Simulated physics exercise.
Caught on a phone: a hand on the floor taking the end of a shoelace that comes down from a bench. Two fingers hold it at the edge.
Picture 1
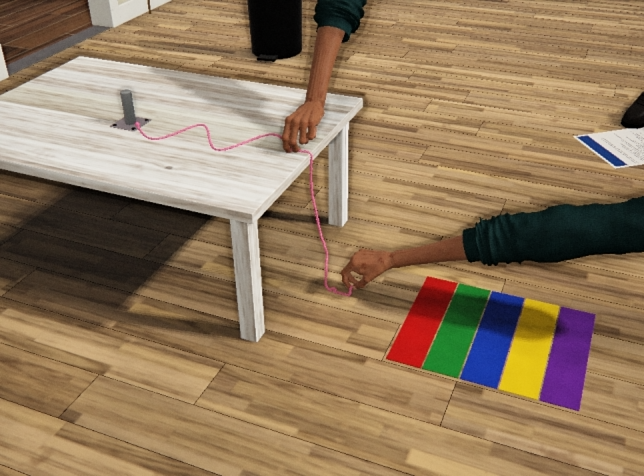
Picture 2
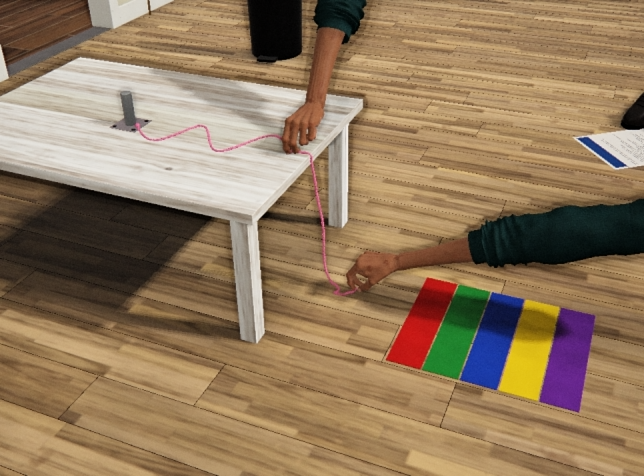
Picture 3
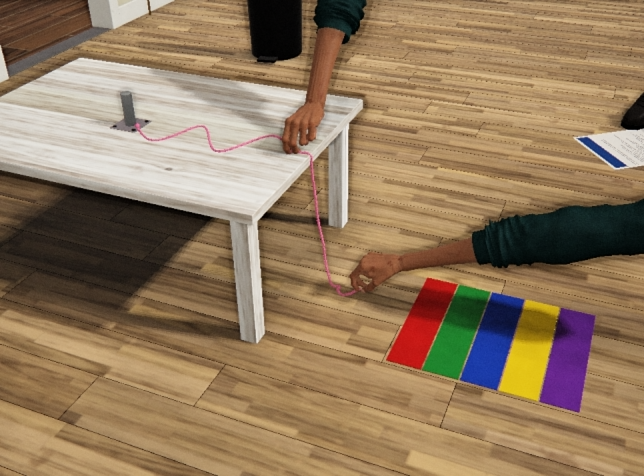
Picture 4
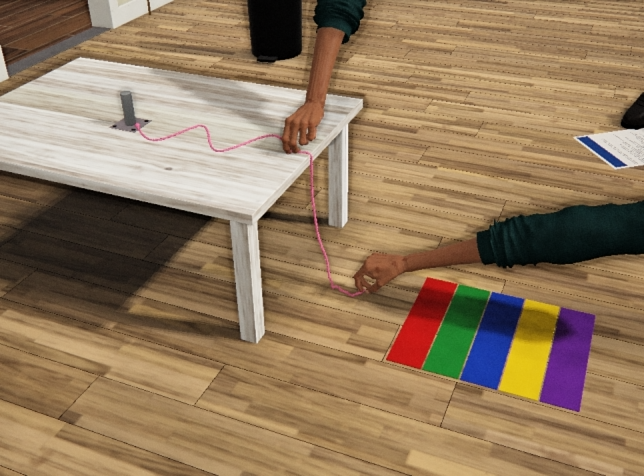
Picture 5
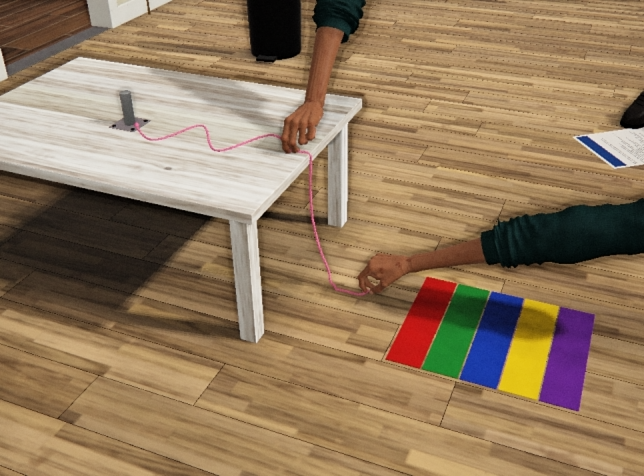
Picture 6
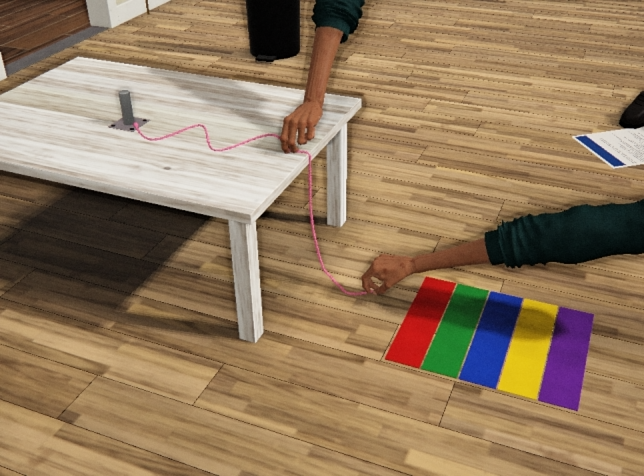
On a wooden floor beside a pale bench, one hand presses a pink shoelace at the bench's edge while another holds its dangling end near a sheet of coloured stripes. The lower hand draws the end slightly to the right, toward the red stripe, while the upper hand stays in place.
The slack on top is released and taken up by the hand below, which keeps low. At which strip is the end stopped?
The end stops over the purple strip.
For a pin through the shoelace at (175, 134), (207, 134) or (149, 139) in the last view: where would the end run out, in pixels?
The places are (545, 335), (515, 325) and (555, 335).
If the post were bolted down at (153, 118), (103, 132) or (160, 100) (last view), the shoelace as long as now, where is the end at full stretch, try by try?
In that order: (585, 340), (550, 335) and (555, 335).
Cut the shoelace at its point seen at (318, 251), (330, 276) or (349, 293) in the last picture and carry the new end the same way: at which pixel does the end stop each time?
The places are (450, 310), (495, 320) and (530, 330).
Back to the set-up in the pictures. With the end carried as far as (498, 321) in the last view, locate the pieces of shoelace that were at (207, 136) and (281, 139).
At (251, 141), then (323, 201).
A little later, end near (498, 321); over blue.
Next, end near (543, 332); over yellow.
When it is tight, end near (571, 339); over purple. It gets as far as the purple strip.
